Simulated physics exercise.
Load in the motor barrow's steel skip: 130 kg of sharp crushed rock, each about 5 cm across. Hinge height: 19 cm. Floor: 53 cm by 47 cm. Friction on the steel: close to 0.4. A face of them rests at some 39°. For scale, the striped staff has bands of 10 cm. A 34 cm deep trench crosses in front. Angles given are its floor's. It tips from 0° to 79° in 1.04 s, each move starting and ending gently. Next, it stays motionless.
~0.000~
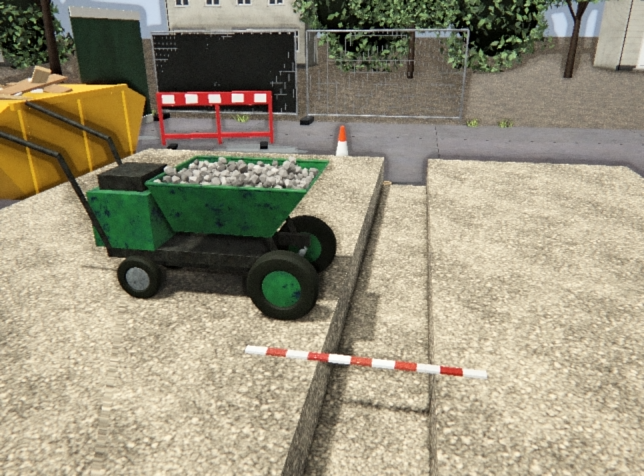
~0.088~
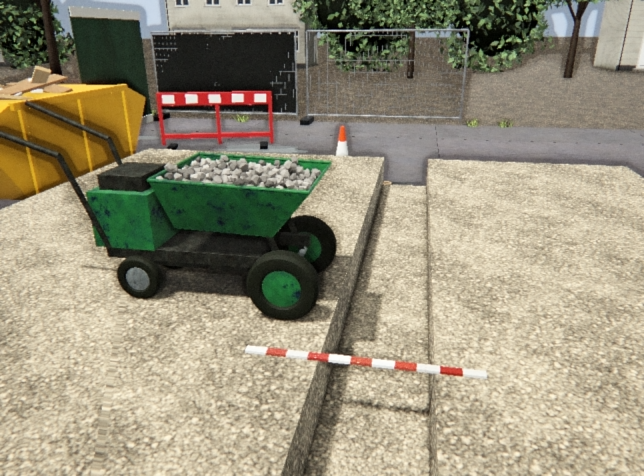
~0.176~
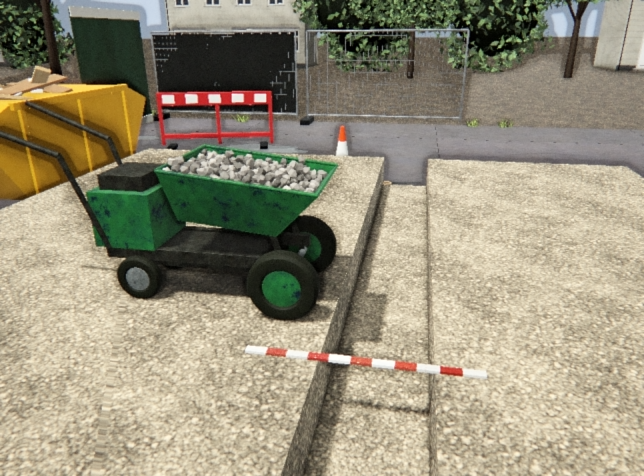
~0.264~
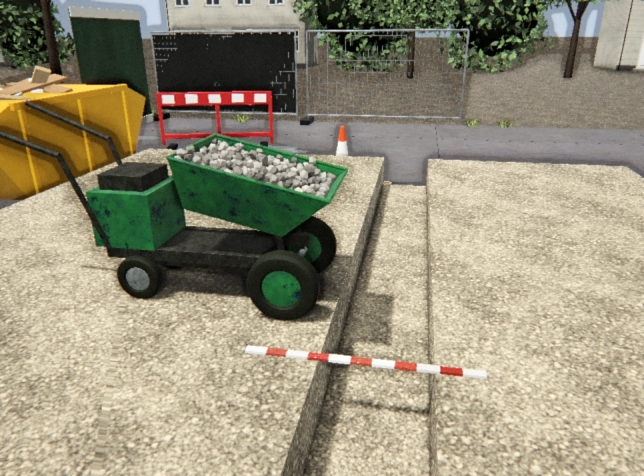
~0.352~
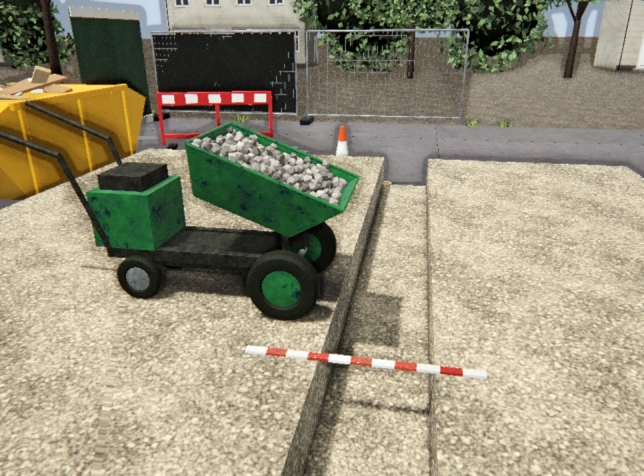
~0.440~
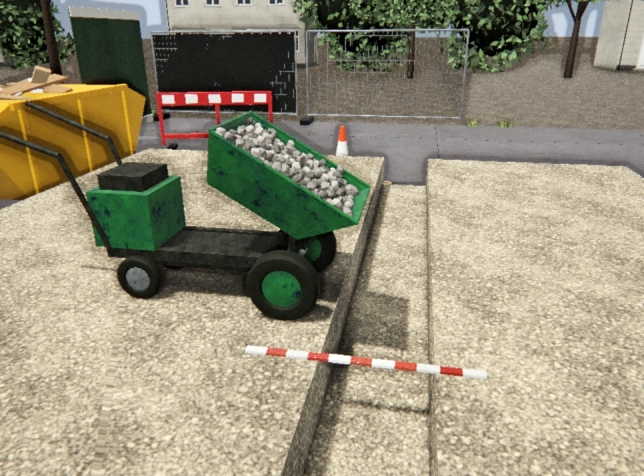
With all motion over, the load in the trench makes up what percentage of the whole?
It makes up about 72 percent of the whole load.
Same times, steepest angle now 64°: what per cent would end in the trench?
It would be close to 50 percent.
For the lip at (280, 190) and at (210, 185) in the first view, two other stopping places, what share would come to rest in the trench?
Near 95 and near 75 percent.
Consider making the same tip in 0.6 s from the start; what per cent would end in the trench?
With that change, it comes to around 45 per cent.
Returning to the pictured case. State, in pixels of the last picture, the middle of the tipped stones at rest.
About (415, 340).
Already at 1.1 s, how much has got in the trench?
Some 35 per cent of the load by that point.
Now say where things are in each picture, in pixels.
In the first frame, the skip is at 0°, its lip at (306, 192); the top of the load is at (242, 166).
In the second frame, the skip is at 2°, its lip at (309, 193); the top of the load is at (232, 165); the stones move at 0.3 m/s on average.
In the third frame, the skip is at 6°, its lip at (318, 196); the top of the load is at (218, 158); the stones move at 0.6 m/s on average.
In the fourth frame, the skip is at 13°, its lip at (330, 202); the top of the load is at (222, 148); the stones move at 0.8 m/s on average.
The fifth frame shows lip at (344, 211), floor tilted 21°, highest stones at (232, 138); the stones move at 1.0 m/s on average.
In the sixth frame, the skip is at 30°, its lip at (358, 223); the top of the load is at (249, 128); the stones move at 1.1 m/s on average.
After 0.8 s the floor is at 67°; 99 % in the skip, 1 % in the trench; the foremost stones are at (404, 263).
After 1.1 s the floor is at 79°; 45 % in the skip, 35 % in the trench, 20 % past the trench; the foremost stones are at (505, 315).
After 1.5 s the floor is at 79°; 12 % in the skip, 59 % in the trench, 29 % past the trench; the foremost stones are at (594, 324).
After 3.4 s the floor is at 79°; 0 % in the skip, 72 % in the trench, 28 % past the trench; the foremost stones are at (617, 327).
